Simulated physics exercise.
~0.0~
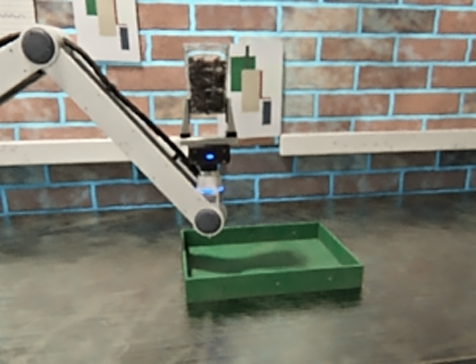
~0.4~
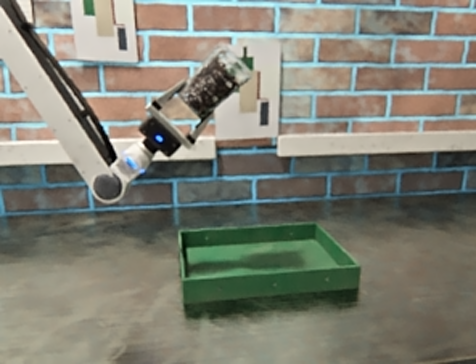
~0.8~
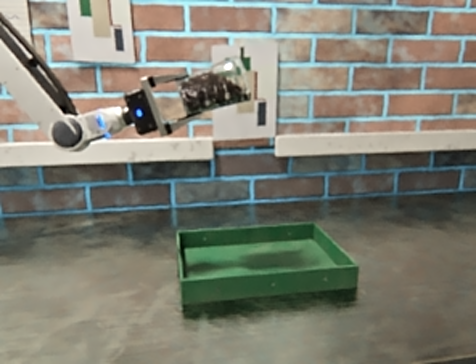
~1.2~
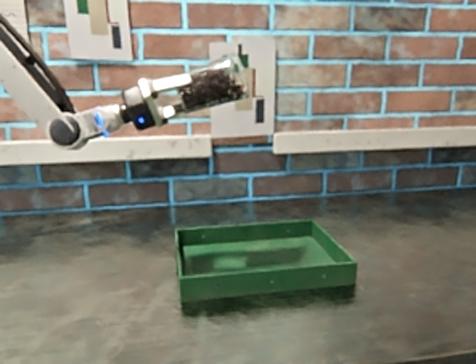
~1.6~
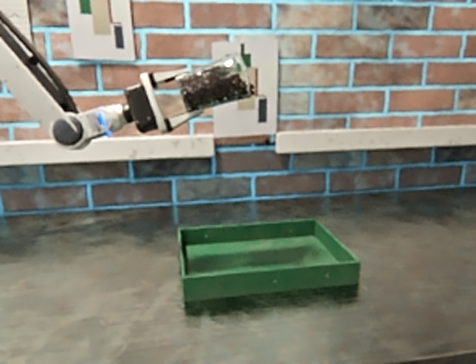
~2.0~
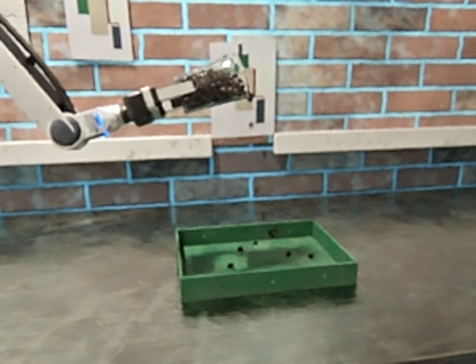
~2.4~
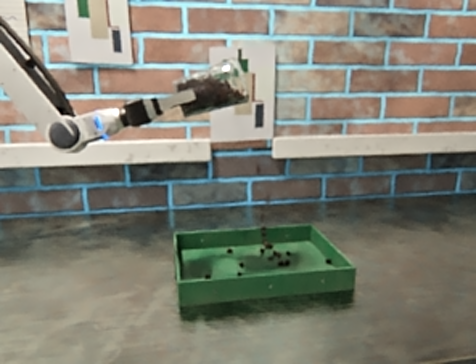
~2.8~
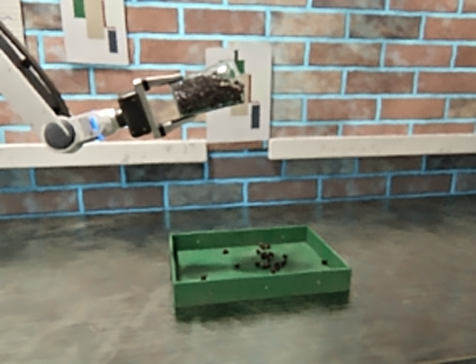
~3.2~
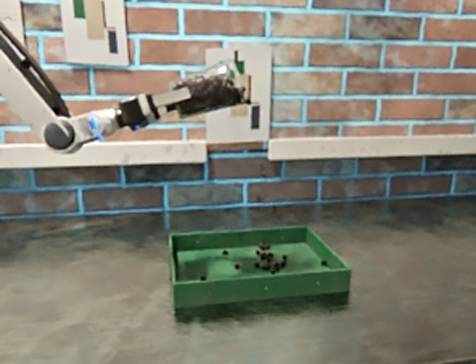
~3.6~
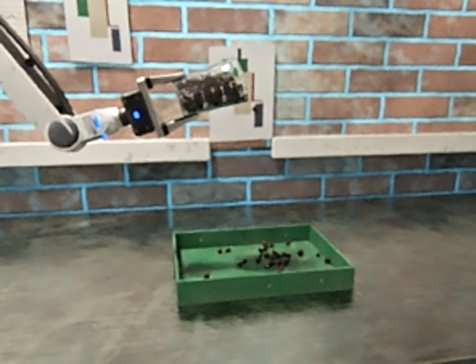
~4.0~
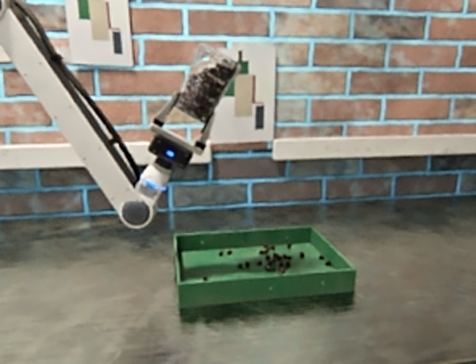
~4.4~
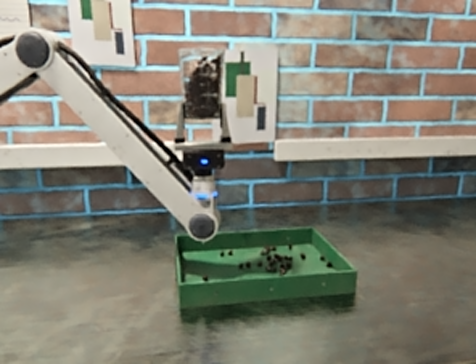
A pale robot arm at the left holds up a clear beaker filled with dark dried beans, in front of a brick wall with bluish joints, seen from the front by a slightly swaying camera. Below, an empty green tray sits on a dark grey table. The arm swings back to the left and tips the beaker rightward until it lies almost on its side. The gripper turns the beaker about its length, and beans drop into the tray, gathering in a small scatter. The arm then brings the beaker upright again, still holding most of the beans.
